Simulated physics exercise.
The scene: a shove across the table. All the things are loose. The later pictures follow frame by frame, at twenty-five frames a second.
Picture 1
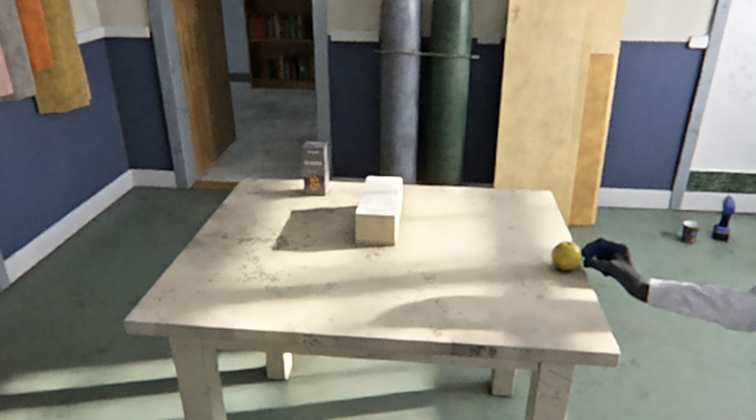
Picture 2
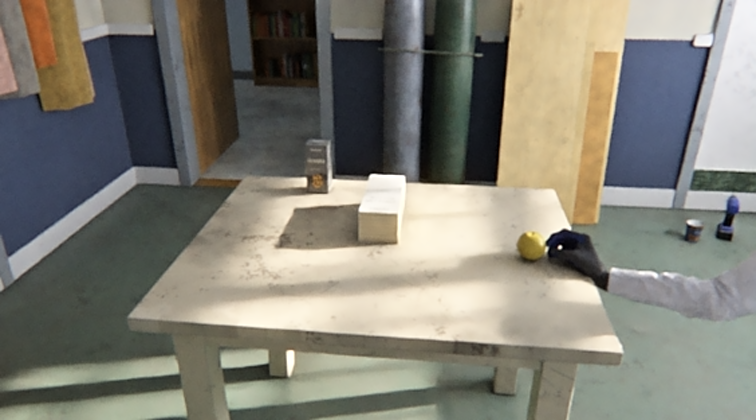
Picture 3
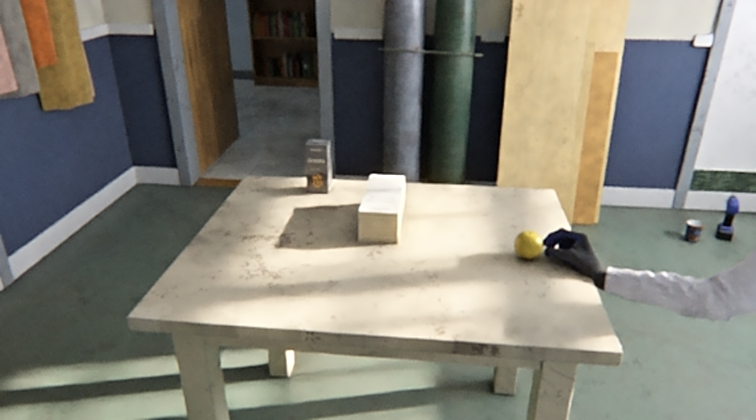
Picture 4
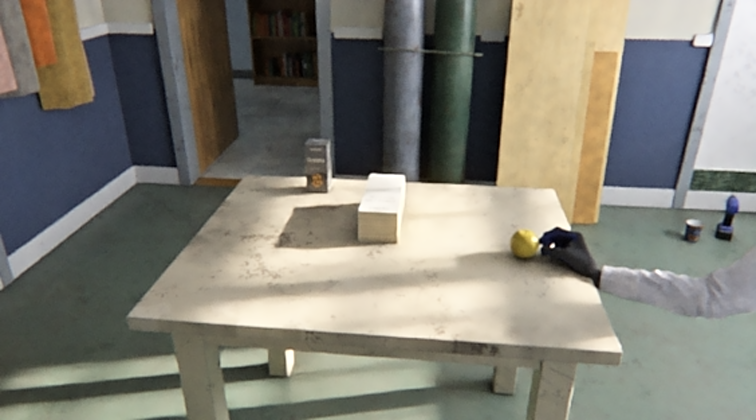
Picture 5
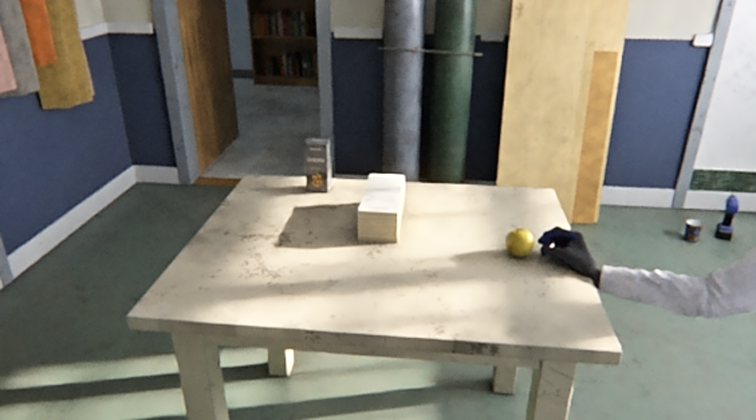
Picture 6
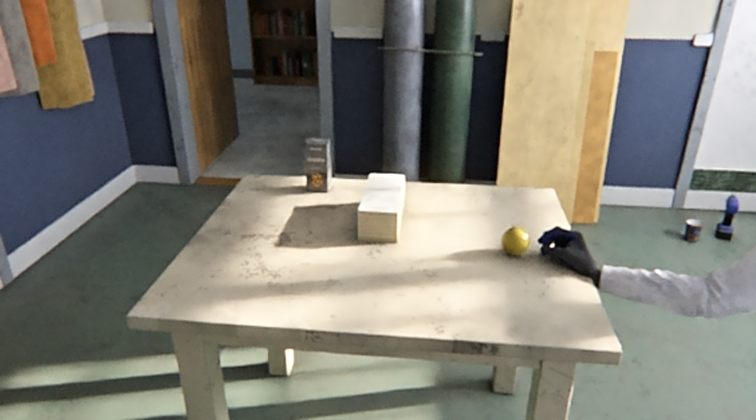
A gloved hand reached in from the right and pushed a yellow apple a short way left across the pale table, then the apple rolled slightly ahead of the fingers, while the boxes stayed put.
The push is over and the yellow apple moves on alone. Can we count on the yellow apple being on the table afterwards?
The yellow apple remains on top.
Then, 0.20 s later than the last frame, yellow apple moved about its own width near (497, 237).
Then, 0.50 s later than the last frame, yellow apple moved well along near (475, 231).
Then, 0.90 s later than the last frame, yellow apple moved well along near (458, 227).
When it is over, moved from the start, yellow apple. End places, in pixels of the last picture, yellow apple near (452, 226).
